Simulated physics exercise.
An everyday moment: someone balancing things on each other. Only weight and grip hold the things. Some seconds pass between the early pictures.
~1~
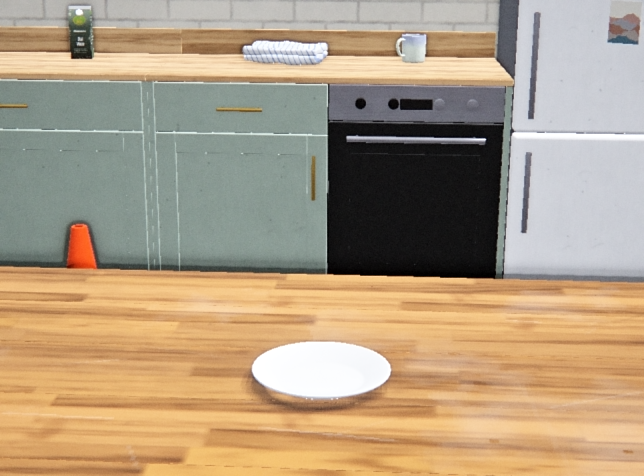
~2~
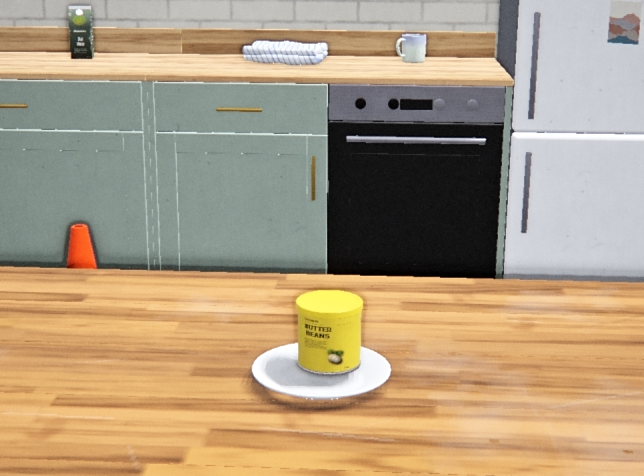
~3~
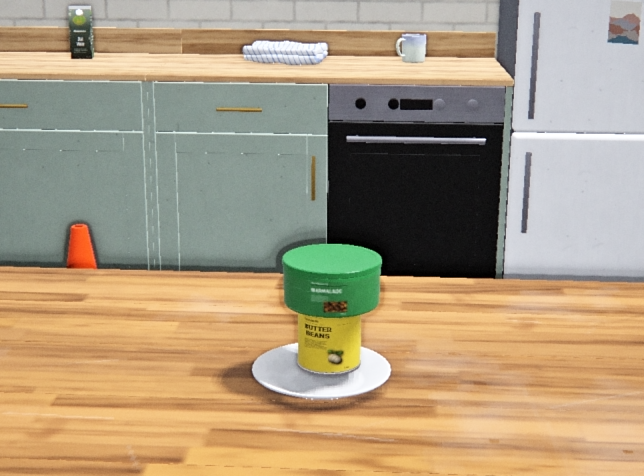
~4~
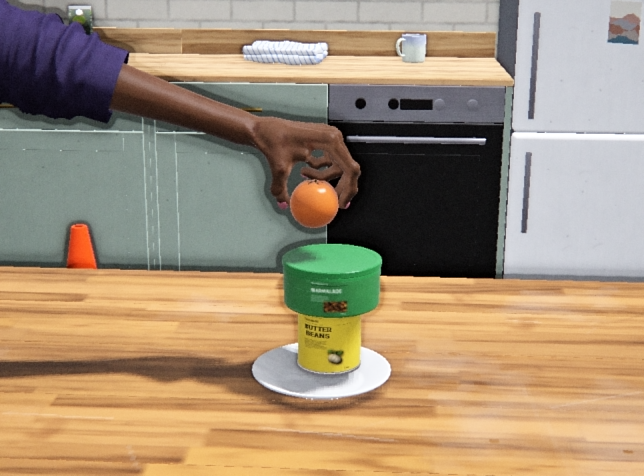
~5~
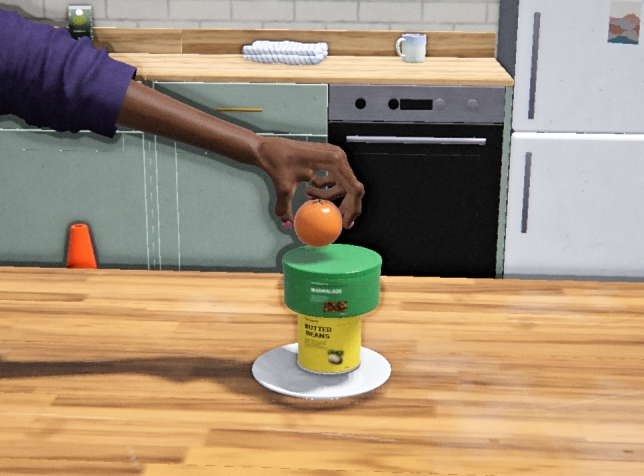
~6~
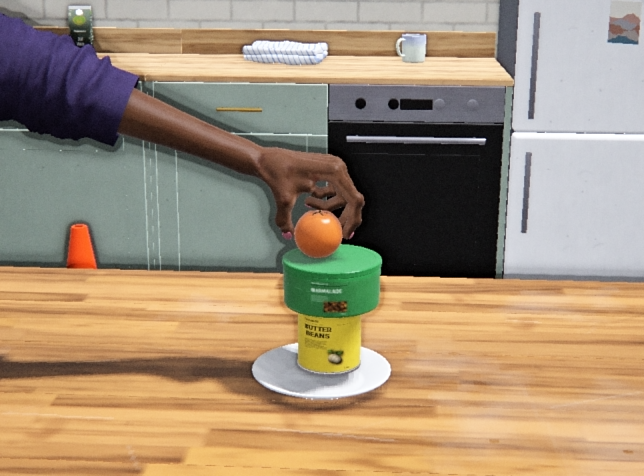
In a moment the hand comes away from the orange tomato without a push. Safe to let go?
Outcome: The pile keeps its balance.
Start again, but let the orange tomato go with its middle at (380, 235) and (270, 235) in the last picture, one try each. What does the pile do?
First try: It holds; second try: It gives way.
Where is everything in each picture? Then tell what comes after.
In the first picture, the last thing is not in view yet.
In the second picture, the last thing is not in view yet; white plate (321, 374).
In the third picture, the last thing is not in view yet; yellow pot (329, 332).
The fourth picture shows still above its spot; orange tomato (315, 204); green tub (332, 280).
The fifth picture shows still above its spot; orange tomato (319, 224); white plate (321, 374).
The sixth picture shows set down, still held; orange tomato (319, 234); yellow pot (329, 332).
Then, 0.20 s later than the last frame, all is still.
Then, 0.40 s later than the last frame, orange tomato resting near (319, 235).
When it is over, all 4 as before. End places, in pixels of the last picture, orange tomato near (319, 235). The pile stays up.
